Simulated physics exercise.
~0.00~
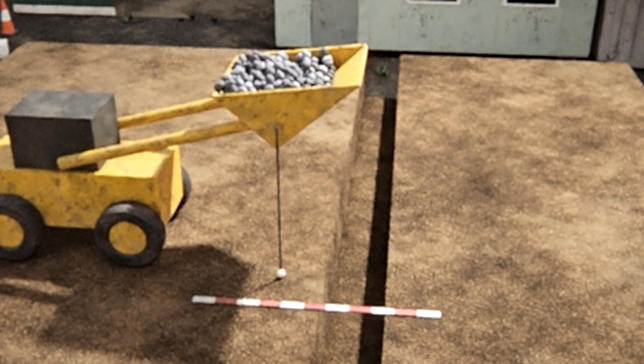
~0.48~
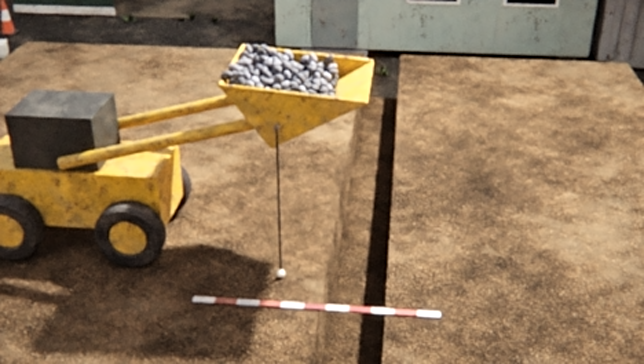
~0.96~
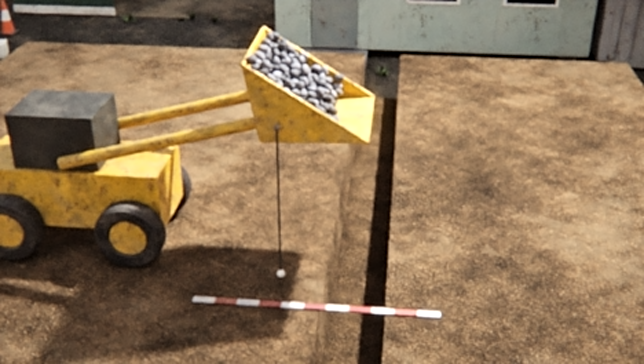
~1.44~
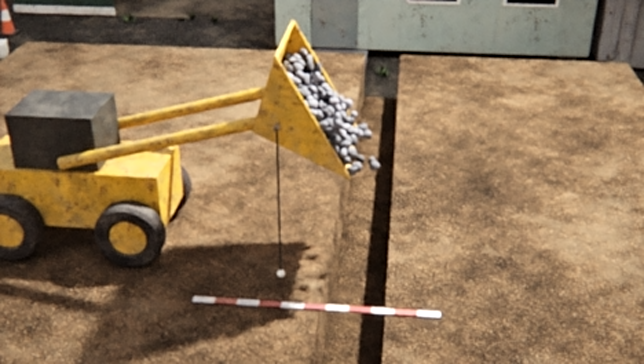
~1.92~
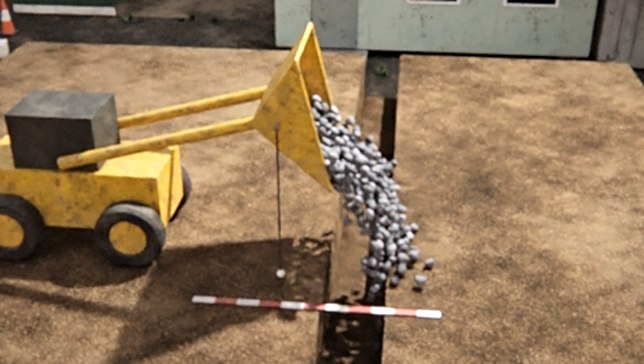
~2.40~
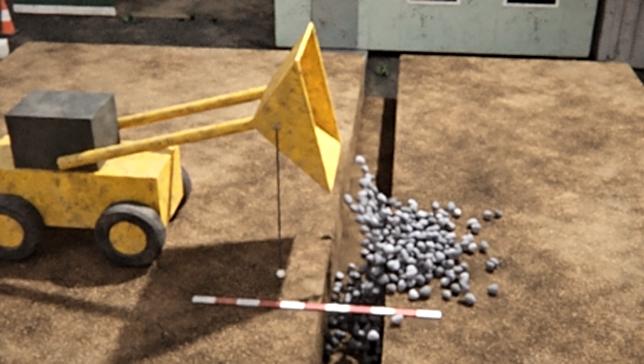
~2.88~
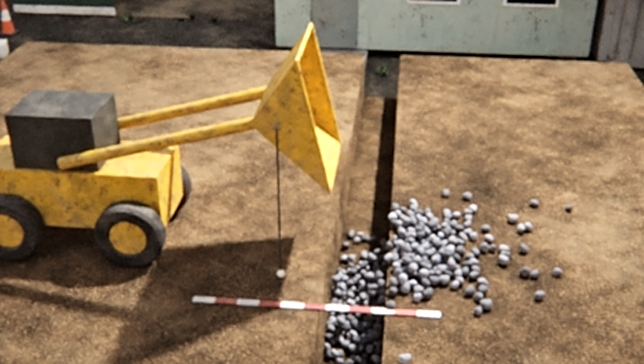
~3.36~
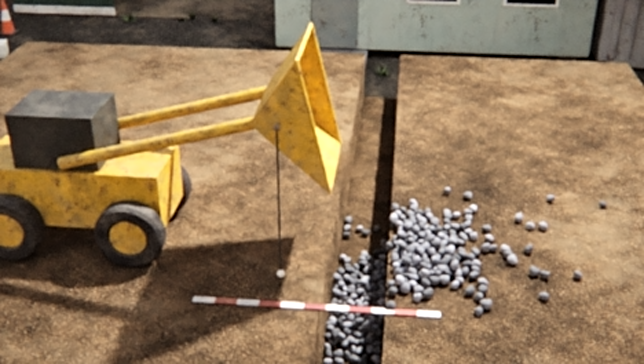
On a dirt lot, a yellow loader tips grey stones into and beyond a trench.
